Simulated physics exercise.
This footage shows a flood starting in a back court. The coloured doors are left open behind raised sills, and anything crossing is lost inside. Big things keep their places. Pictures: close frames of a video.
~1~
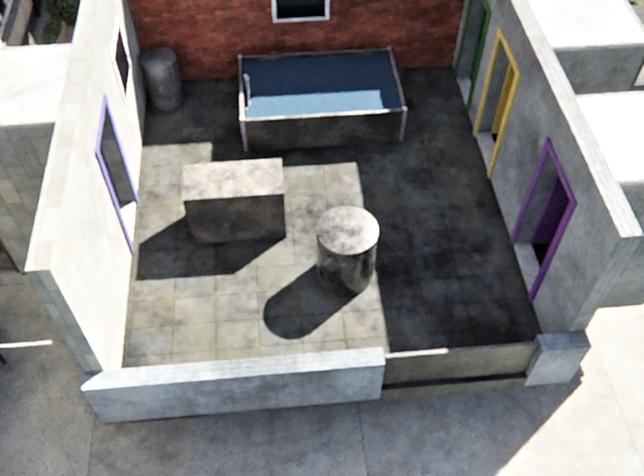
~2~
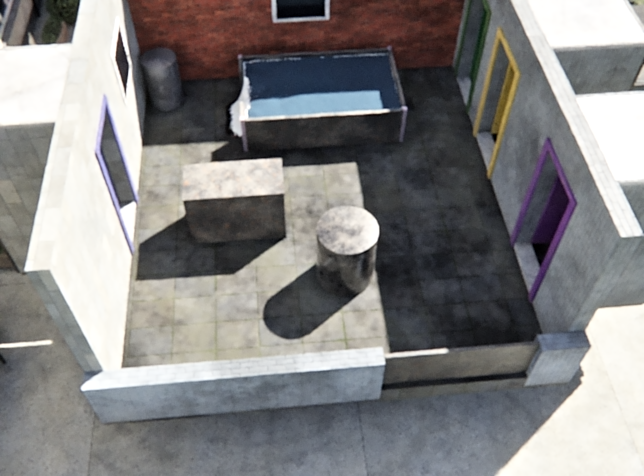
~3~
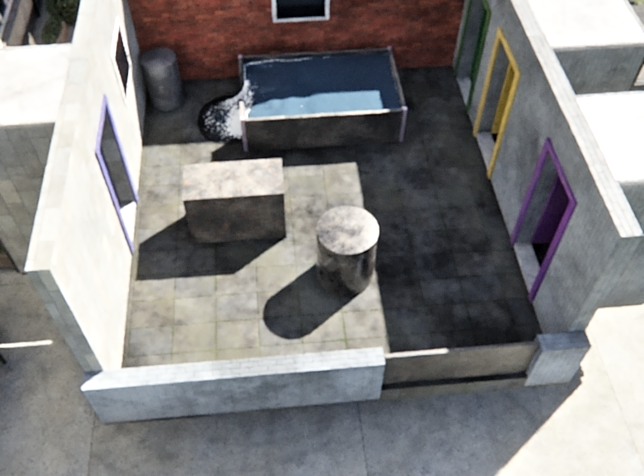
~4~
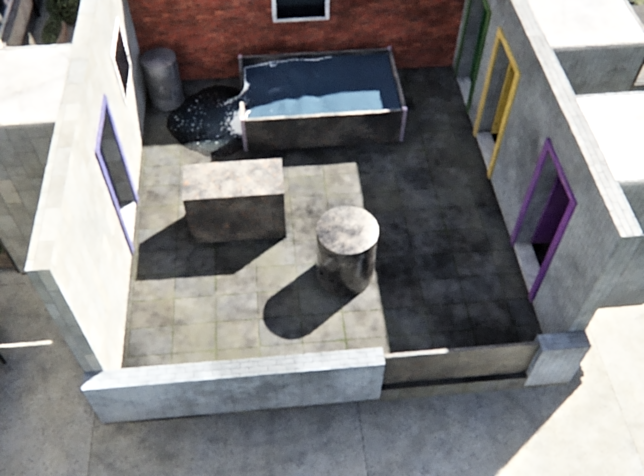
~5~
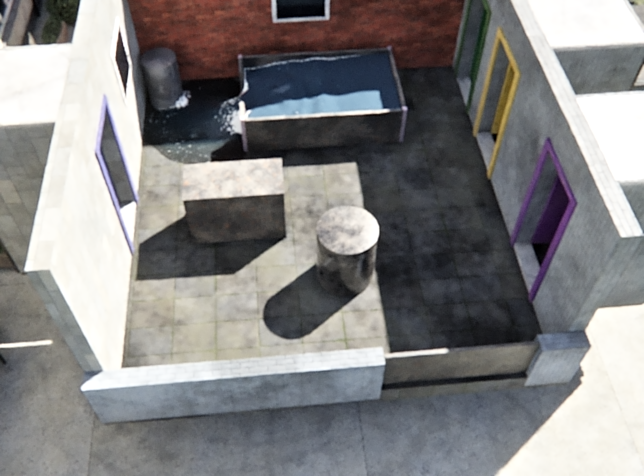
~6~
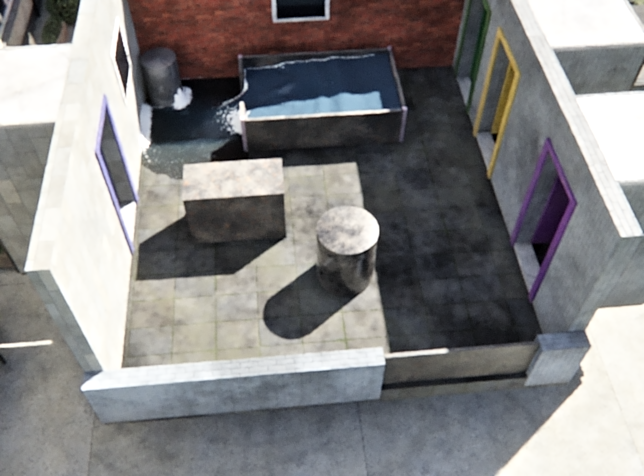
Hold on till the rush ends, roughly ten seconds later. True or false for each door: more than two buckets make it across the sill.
Blue door: False; purple door: False; green door: True; yellow door: False.
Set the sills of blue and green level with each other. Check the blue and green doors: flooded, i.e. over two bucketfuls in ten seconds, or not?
Result - blue door ends up above, green door ends up below.
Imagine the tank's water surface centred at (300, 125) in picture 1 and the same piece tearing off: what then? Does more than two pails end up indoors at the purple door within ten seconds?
Result for purple: It doesn't reach it.
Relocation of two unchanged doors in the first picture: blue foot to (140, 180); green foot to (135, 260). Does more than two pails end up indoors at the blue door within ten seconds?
Blue is flooded.
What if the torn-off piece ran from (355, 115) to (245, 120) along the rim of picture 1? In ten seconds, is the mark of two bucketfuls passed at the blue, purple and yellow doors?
In order: First the blue one beats the mark, then the purple one beats the mark, then the yellow one misses the mark.
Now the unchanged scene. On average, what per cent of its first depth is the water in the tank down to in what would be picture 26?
Estimate: Around 54 %.
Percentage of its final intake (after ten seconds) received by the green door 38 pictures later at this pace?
I'd put it at about 40 per cent.
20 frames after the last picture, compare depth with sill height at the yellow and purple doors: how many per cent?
Approx. 0 % then 0 %.
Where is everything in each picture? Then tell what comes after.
The tank at (320, 86) is whole and still, in the first picture.
Water pours out at (245, 109) and has run to (236, 135), in the second picture.
Water pours out at (245, 110) and has run to (205, 130), in the third picture.
The front is at (172, 127), out from the gap at (245, 110), in the fourth picture.
Water pours out at (245, 109) and has run to (144, 133), in the fifth picture.
The front is at (141, 158), out from the gap at (245, 109), in the sixth picture.
A moment on, water covers 15 % of the floor; the blue door wet at the sill, nothing in, the purple door not reached, the green door not reached, the yellow door not reached.
Next, water covers 25 % of the floor; the blue door wet at the sill, nothing in, the purple door not reached, the green door not reached, the yellow door not reached.
Then, water covers 40 % of the floor; the blue door wet at the sill, nothing in, the purple door not reached, the green door not reached, the yellow door not reached.
Later, water covers 75 % of the floor; the blue door under two buckets in, the purple door not reached, the green door over two buckets in, the yellow door wet at the sill, nothing in.
In the end, water covers 100 % of the floor; the blue door under two buckets in, the purple door wet at the sill, nothing in, the green door far over two buckets in, the yellow door wet at the sill, nothing in.
